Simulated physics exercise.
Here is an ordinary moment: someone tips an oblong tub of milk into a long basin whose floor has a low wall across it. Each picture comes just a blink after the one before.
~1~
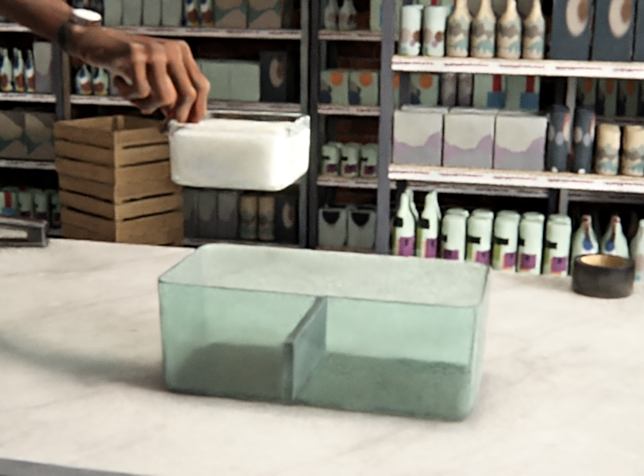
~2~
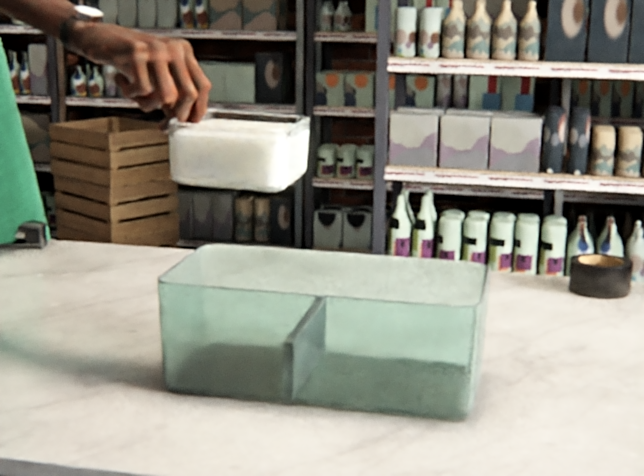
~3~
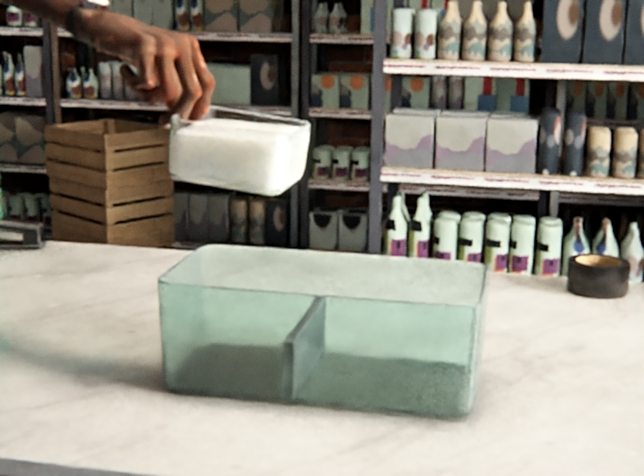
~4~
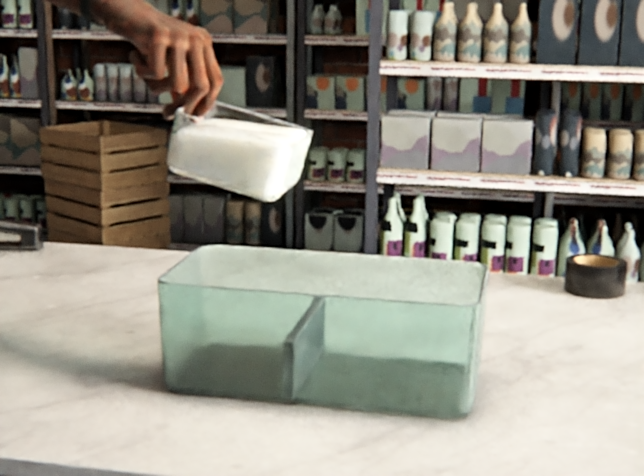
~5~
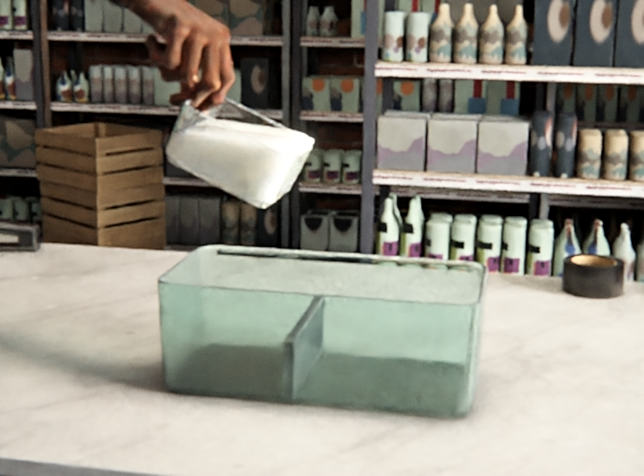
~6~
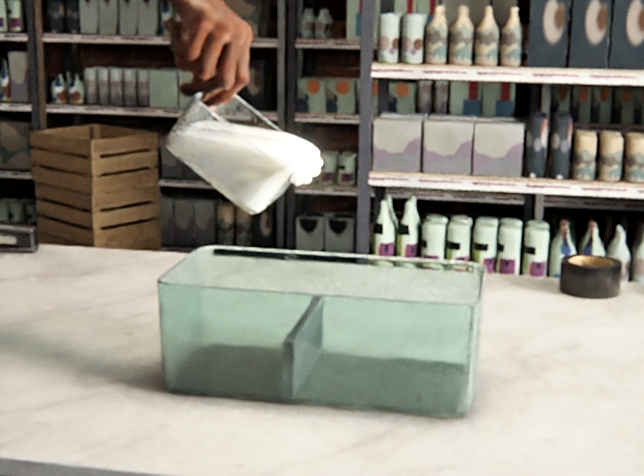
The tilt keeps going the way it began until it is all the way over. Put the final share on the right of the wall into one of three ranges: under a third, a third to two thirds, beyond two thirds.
Greater than two thirds.
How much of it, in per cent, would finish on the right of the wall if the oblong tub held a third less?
About 75 percent.
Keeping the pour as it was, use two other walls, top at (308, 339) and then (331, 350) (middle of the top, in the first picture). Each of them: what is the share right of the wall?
80 per cent first, then 65 per cent.
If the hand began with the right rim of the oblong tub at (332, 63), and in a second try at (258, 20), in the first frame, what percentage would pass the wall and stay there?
About 90 % the first time, about 70 % the second.
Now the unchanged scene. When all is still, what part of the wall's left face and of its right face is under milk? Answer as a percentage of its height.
I'd say close to 10 per cent on the left side and 30 on the right.
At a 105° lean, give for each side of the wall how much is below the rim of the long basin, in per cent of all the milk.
Left: Roughly 0 %; right: Roughly 60 %.
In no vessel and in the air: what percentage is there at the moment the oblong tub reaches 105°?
Something close to 30 percent of it.
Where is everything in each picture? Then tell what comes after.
In the first picture, it leans 0°; its right rim is at (298, 124); the milk meets the walls at (189, 126) and (298, 131); the long basin's rim runs from (181, 263) to (486, 287); the wall's top is at (307, 320).
In the second picture, it leans 2°; its right rim is at (298, 126); the milk meets the walls at (189, 126) and (298, 132).
In the third picture, it leans 6°; its right rim is at (300, 132); the milk meets the walls at (189, 125) and (299, 134).
In the fourth picture, it leans 14°; its right rim is at (301, 141); the milk meets the walls at (190, 125) and (302, 136).
In the fifth picture, it leans 24°; its right rim is at (302, 152); the milk meets the walls at (190, 127) and (302, 147); 4 per cent is over the edge.
In the sixth picture, it leans 36°; its right rim is at (299, 166); the milk meets the walls at (188, 125) and (292, 150); 10 per cent is over the edge.
A moment on, the tilt is 105° and 9 per cent is still to pour, 0 is left of the wall and 62 right of it.
Next, the tilt is 121° and 0 per cent is still to pour, 14 is left of the wall and 82 right of it.
Then the tilt is 121° and 0 per cent is still to pour, 16 is left of the wall and 83 right of it.
Later the tilt is 121° and 0 per cent is still to pour, 16 is left of the wall and 83 right of it.
Finally, 16 per cent lies left of the wall, 83 right of it and 1 outside.
